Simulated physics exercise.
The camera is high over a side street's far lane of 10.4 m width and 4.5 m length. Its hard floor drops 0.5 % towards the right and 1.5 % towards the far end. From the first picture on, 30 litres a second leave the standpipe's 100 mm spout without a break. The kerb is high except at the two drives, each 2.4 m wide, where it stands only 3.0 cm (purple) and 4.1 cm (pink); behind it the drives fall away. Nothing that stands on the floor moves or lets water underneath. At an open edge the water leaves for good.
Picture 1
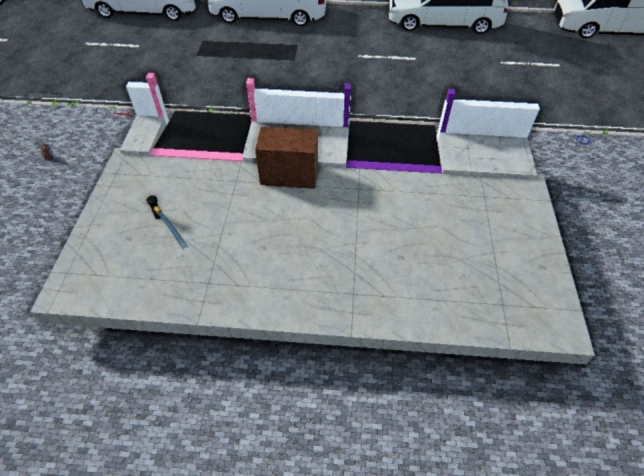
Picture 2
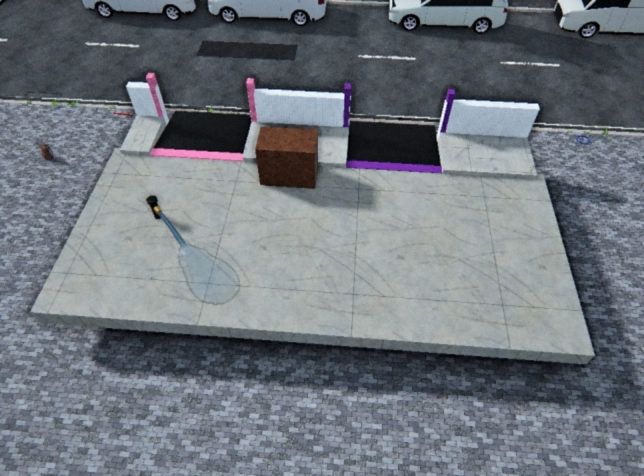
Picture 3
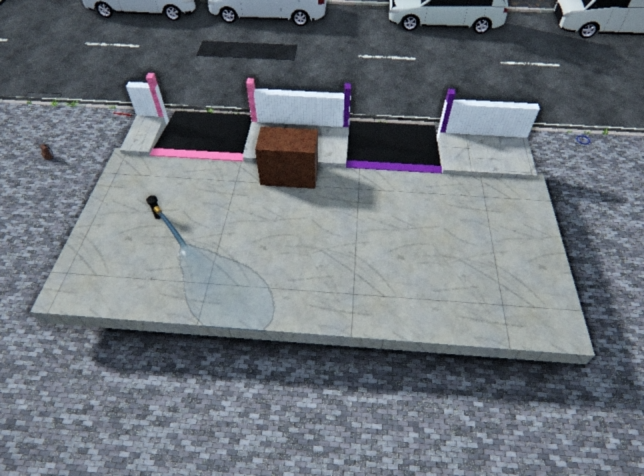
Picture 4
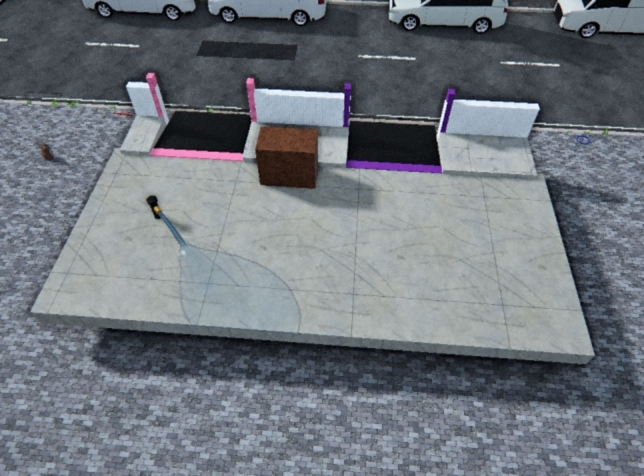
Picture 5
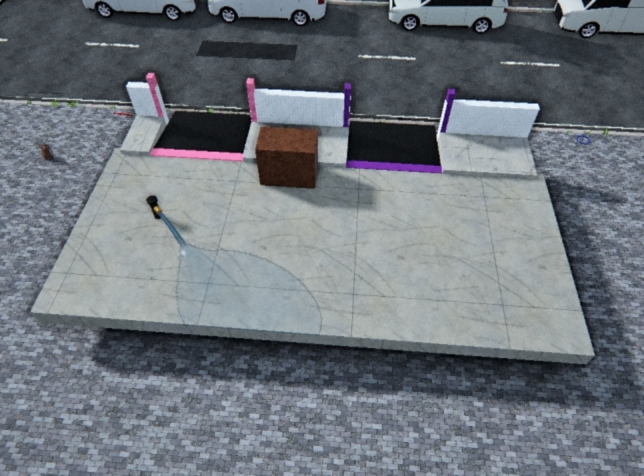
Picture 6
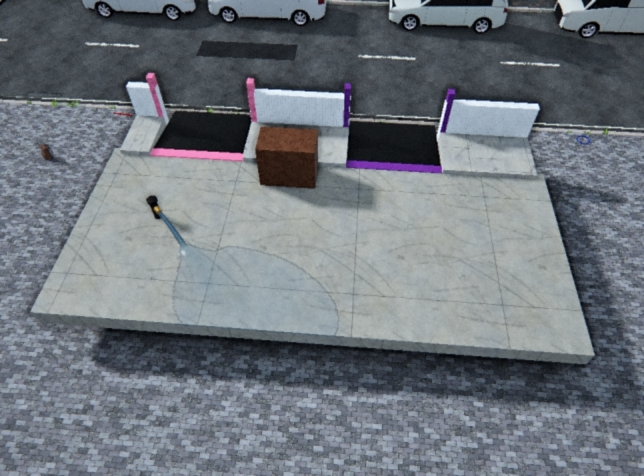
Water shot from a small dark spout onto a dry, pale slab beside a street with parked white cars, then spread toward the near edge and widened steadily to the right.
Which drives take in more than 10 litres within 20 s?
Within that time: At the purple drive it keeps below the limit; at the pink drive it stays under the limit.
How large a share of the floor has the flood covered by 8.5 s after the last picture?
About 25 per cent.
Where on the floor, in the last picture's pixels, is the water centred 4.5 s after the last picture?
Around (274, 281).
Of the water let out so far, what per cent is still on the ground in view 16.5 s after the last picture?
Some 30 per cent remains.
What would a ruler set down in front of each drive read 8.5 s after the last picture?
Depths in cm: Purple 0.0, pink 0.0.
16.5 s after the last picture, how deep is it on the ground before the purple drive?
Roughly 2.0 cm deep.
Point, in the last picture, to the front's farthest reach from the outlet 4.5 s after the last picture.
Around (390, 304).
Then, 1.5 s after the last picture water covers 10 % of the floor and is deepest (5 cm) near (189, 254); purple drive not reached, pink drive not reached.
Then, 4.5 s after the last picture water covers 15 % of the floor and is deepest (5 cm) near (189, 254); purple drive not reached, pink drive not reached.
Then, 8.5 s after the last picture water covers 25 % of the floor and is deepest (5 cm) near (189, 254); purple drive not reached, pink drive not reached.
Then, 12.5 s after the last picture water covers 35 % of the floor and is deepest (5 cm) near (189, 254); purple drive not reached, pink drive not reached.
Then, 16.5 s after the last picture water covers 35 % of the floor and is deepest (5 cm) near (189, 254); purple drive 1.9 cm at the lowered kerb, 0 L in, pink drive not reached.
